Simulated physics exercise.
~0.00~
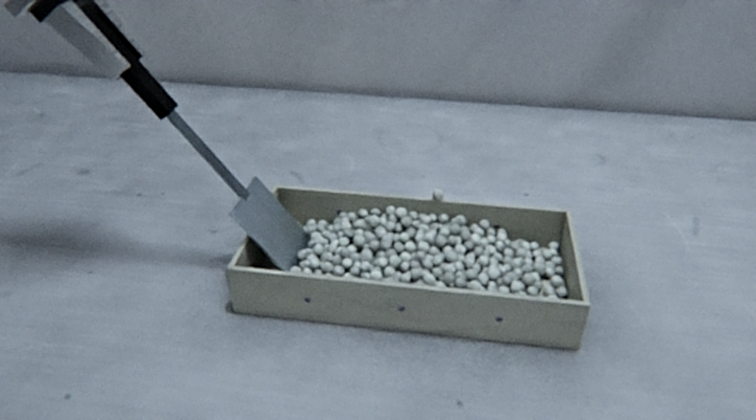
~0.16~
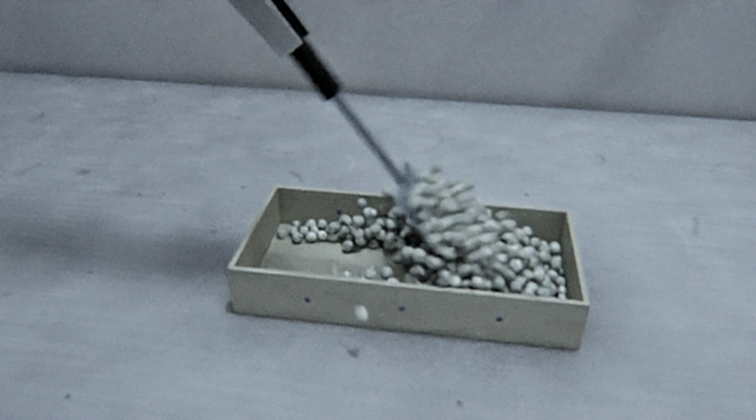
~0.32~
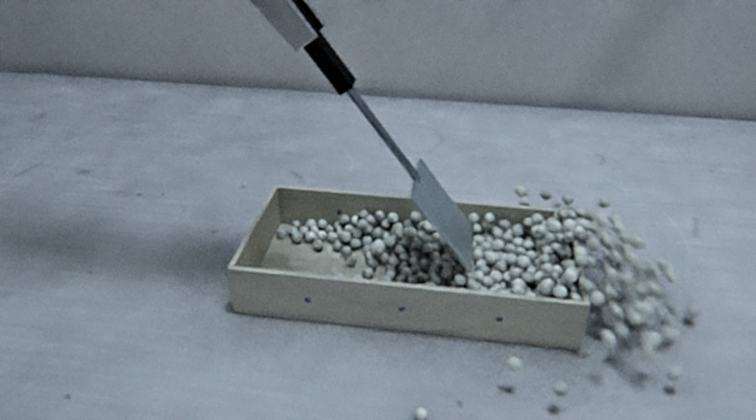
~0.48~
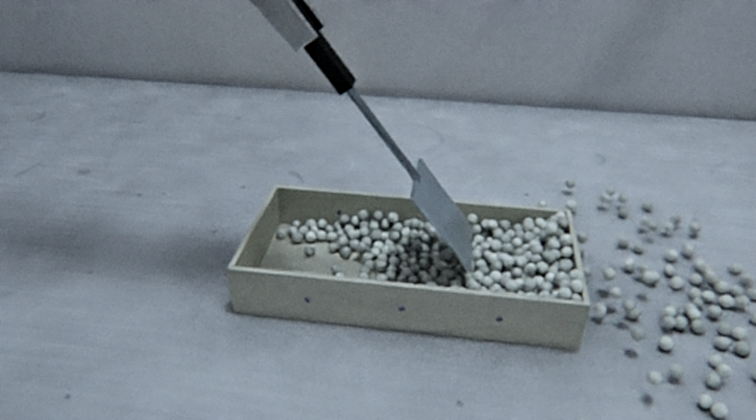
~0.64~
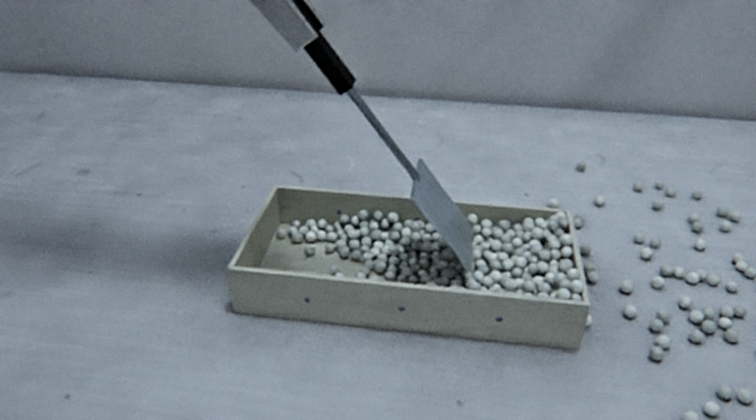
A paddle sweeps right through a trough of beads, spilling some onto the table.
